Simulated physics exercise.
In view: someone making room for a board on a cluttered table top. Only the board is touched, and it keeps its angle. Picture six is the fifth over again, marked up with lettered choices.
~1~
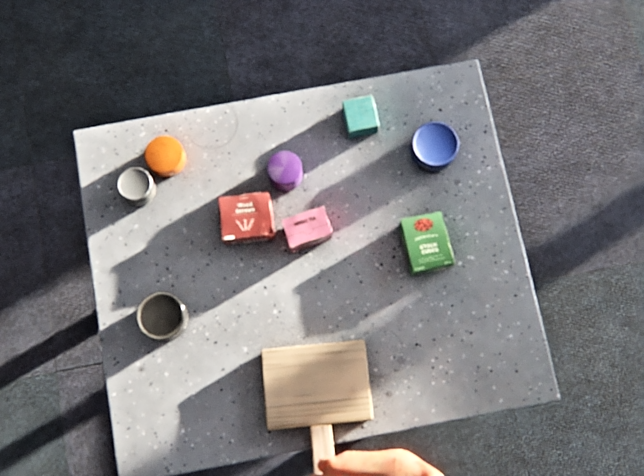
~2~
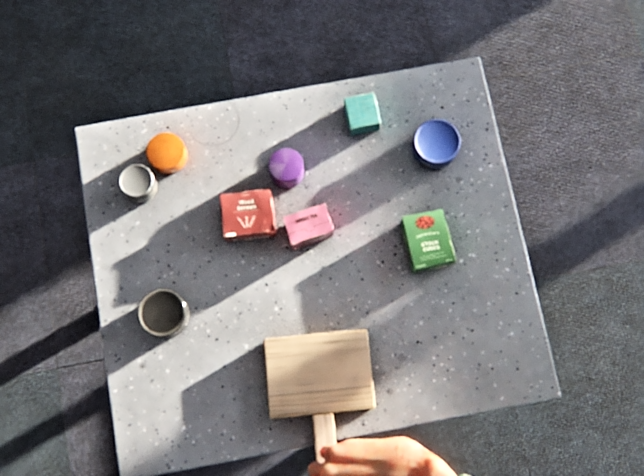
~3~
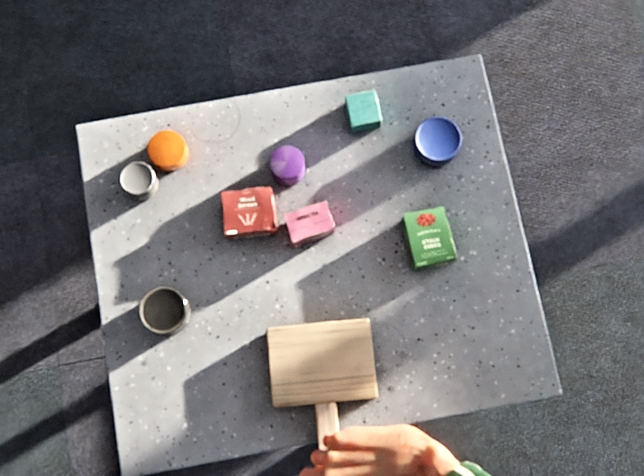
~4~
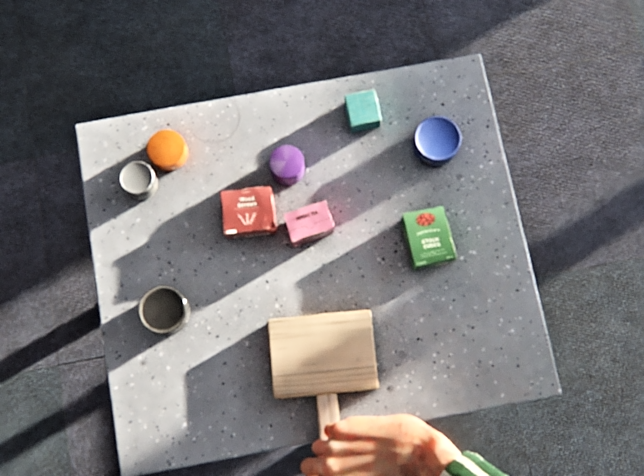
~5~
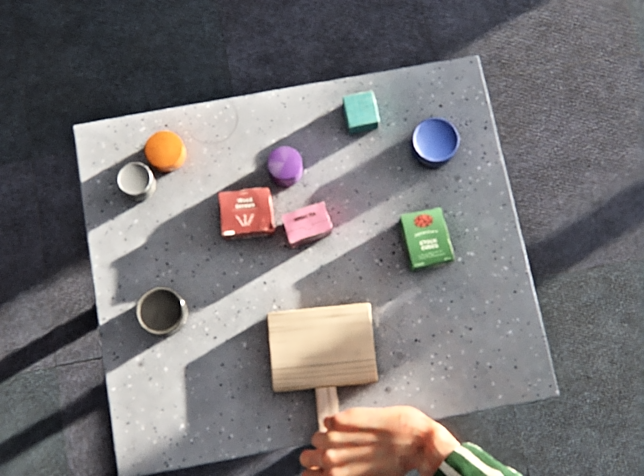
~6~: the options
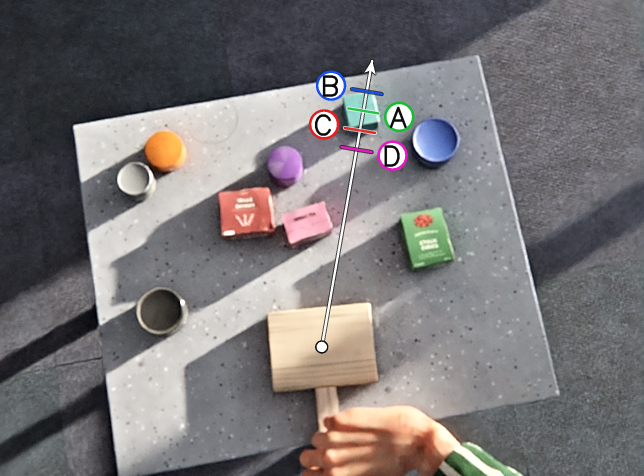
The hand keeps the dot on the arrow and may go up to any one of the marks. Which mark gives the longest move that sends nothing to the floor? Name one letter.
As far as tick C.
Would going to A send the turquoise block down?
Yes.
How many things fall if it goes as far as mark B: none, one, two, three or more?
Two.
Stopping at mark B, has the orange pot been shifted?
By then, no.
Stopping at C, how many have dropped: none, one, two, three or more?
In all, none.
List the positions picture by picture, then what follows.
In the first frame, green box (426, 244); blue tub (434, 148); purple tin (285, 171).
In the second frame, board (319, 373); black tub (164, 314).
In the third frame, board (322, 363); orange pot (168, 151).
In the fourth frame, board (322, 354); pink packet (309, 224).
In the fifth frame, board (322, 347); green box (426, 240); blue tub (434, 143); purple tin (285, 167).
On the marked copy, A at (363, 111); B at (367, 92); C at (360, 131); D at (356, 150); the arrow from (322, 347) to (372, 60); the white dot at (322, 347).
Taking C. A third of the way, board (336, 269); pink packet (307, 218); turquoise block (360, 113).
Two thirds of the way, board (349, 192); purple tin (279, 129); pink packet (319, 142).
When it is over, board (360, 134); pink packet (325, 86); turquoise block (363, 82); nothing has fallen.
As for the rest, A drops the pink packet and turquoise block; B drops the pink packet and turquoise block; D is safe but short.
